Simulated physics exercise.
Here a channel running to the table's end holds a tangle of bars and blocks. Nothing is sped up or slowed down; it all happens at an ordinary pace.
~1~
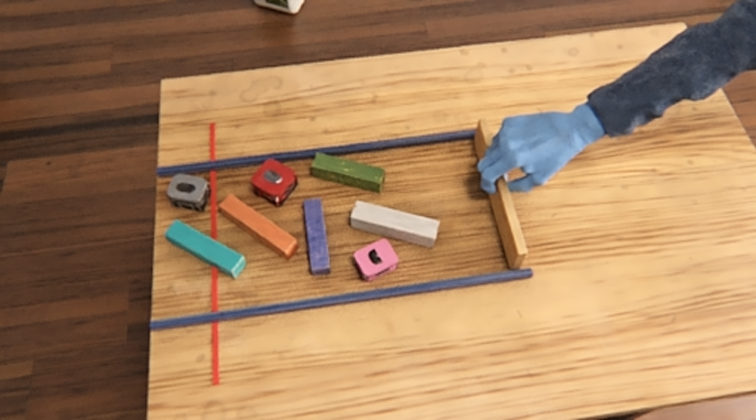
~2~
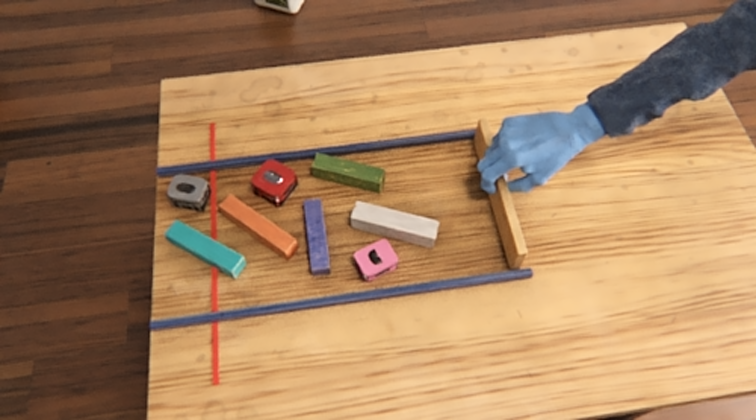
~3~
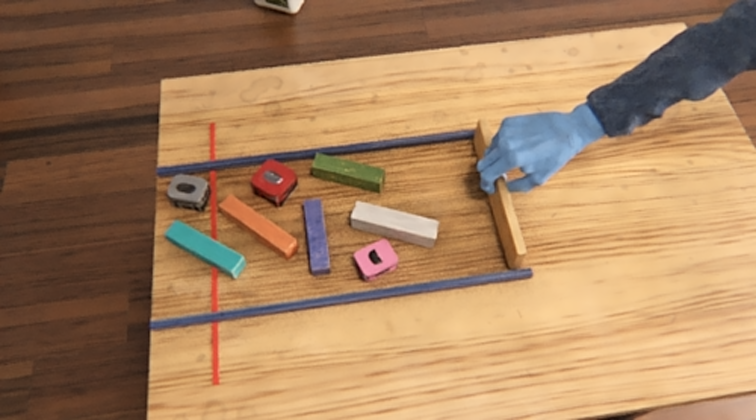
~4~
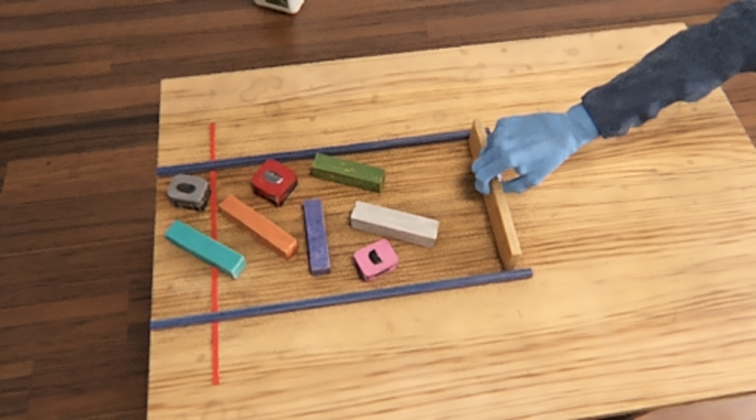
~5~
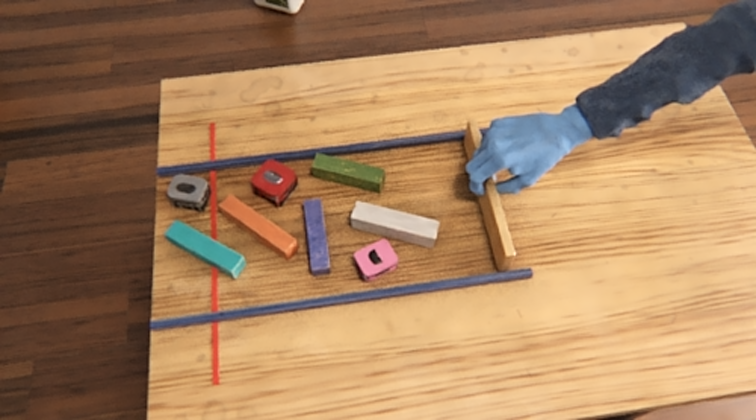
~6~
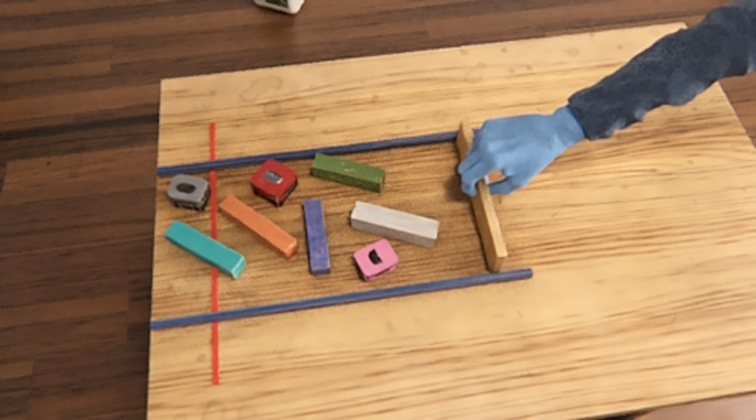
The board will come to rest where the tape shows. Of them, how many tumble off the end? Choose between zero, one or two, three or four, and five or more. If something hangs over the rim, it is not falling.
The count is three or four.
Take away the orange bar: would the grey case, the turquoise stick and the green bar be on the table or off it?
So the grey case goes down, the turquoise stick goes down and the green bar keeps its place.
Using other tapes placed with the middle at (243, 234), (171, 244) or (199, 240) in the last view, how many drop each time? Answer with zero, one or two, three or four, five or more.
Tape by tape, the falls would be one to two, then five or more, then three or four.
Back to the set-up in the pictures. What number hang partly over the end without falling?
Counting them gives 2.
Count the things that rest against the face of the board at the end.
The count is 3.
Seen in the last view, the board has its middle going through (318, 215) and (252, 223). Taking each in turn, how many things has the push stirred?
I make it 6 at the first spot and 8 at the other.
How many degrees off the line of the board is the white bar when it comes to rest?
Out of line by around 25°.
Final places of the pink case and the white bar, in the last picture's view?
Same order as the question: First (190, 295), second (184, 236).
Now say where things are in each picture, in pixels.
The first frame shows grey case (190, 193); turquoise stick (205, 249); orange bar (258, 227); board (498, 192); tape (214, 238).
The second frame shows turquoise stick (205, 249); green bar (349, 173).
The third frame shows orange bar (258, 227); pink case (376, 262).
The fourth frame shows grey case (190, 193); white bar (395, 225).
The fifth frame shows turquoise stick (205, 249); board (487, 193).
The sixth frame shows grey case (190, 193); turquoise stick (205, 249); orange bar (258, 227); board (479, 194); tape (214, 238).
Early on, none off yet; grey case at rest near (190, 193); turquoise stick at rest near (205, 249); orange bar at rest near (257, 228).
Finally, the number that fall off is three or four; lost, red case, orange bar, turquoise stick and grey case.
